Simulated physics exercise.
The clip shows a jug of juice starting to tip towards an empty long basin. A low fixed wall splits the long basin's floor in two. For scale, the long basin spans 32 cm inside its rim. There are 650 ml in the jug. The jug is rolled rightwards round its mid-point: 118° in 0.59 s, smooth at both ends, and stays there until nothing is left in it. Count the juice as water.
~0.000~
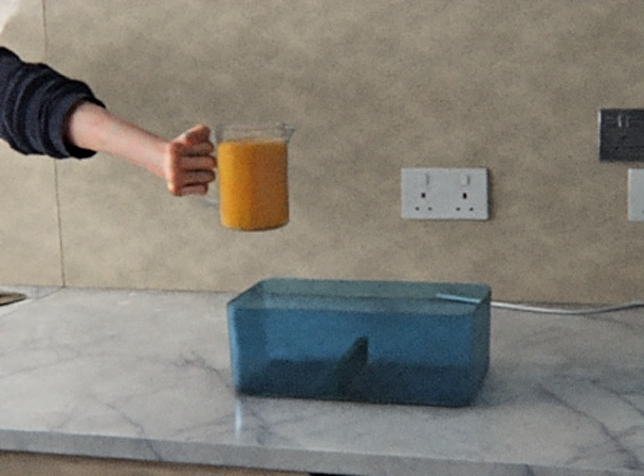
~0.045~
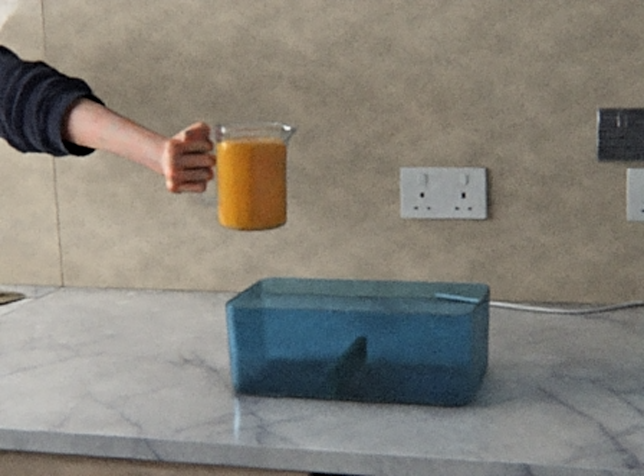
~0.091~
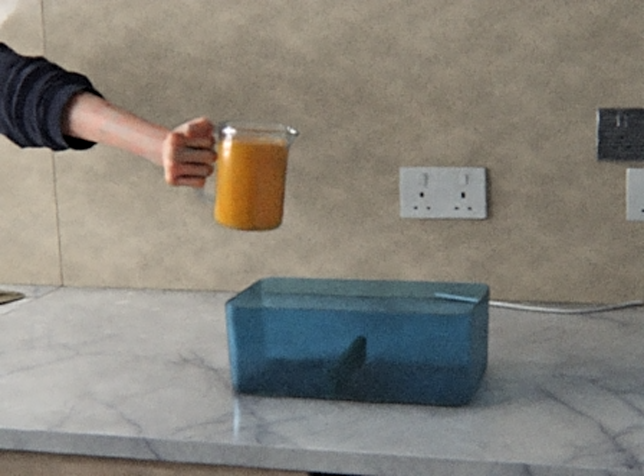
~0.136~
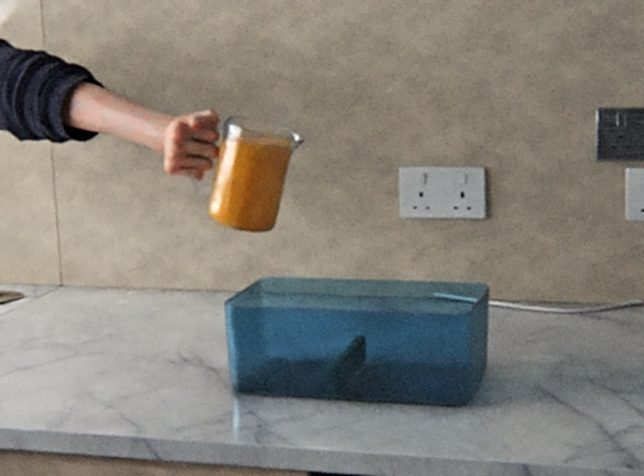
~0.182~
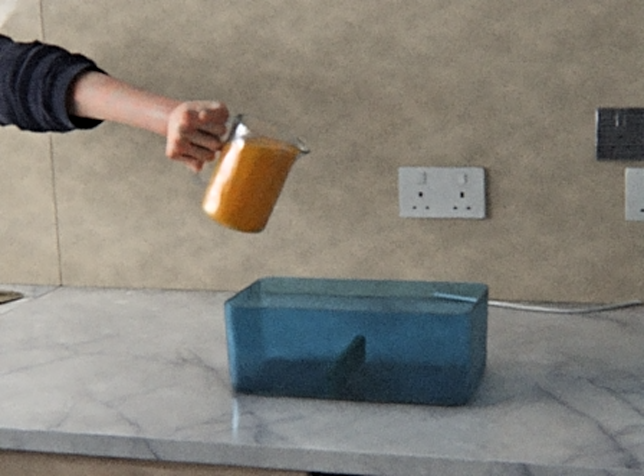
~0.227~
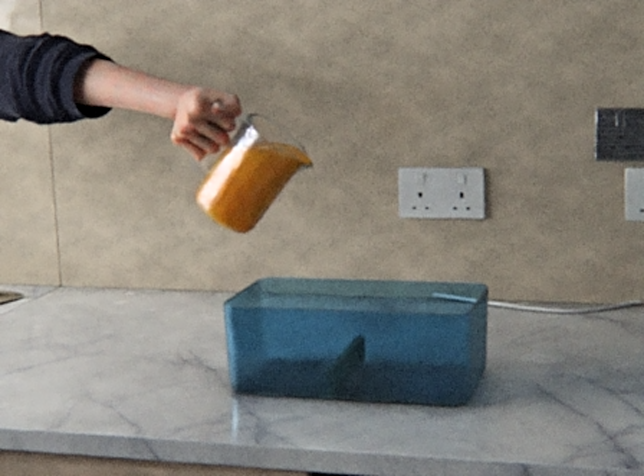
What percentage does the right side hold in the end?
About 63 per cent.
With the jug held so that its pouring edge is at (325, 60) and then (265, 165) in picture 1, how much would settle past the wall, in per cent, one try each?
In turn about 80 and 10 per cent.
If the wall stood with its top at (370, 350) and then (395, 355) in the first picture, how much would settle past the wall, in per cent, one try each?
In turn about 15 and 10 per cent.
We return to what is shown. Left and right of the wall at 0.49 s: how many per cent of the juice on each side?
Near 1 on the left, 16 on the right.
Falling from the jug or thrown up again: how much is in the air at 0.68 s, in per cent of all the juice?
Some 18 per cent.
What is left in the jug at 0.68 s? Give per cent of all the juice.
Near 10 in a hundred.
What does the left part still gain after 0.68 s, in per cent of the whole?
Some 9 per cent.
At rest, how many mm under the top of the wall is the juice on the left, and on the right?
Left about 26 mm, right about 22 mm.
Then, 0.49 s in, the tilt is 109° and 55 per cent is still to pour, 1 is left of the wall and 16 right of it.
Then, 0.68 s in, the tilt is 118° and 10 per cent is still to pour, 26 is left of the wall and 47 right of it.
Then, 0.87 s in, the tilt is 118° and 0 per cent is still to pour, 34 is left of the wall and 62 right of it.
Then, 1.09 s in, the tilt is 118° and 0 per cent is still to pour, 35 is left of the wall and 63 right of it.
Finally, 35 per cent lies left of the wall, 63 right of it and 2 outside.
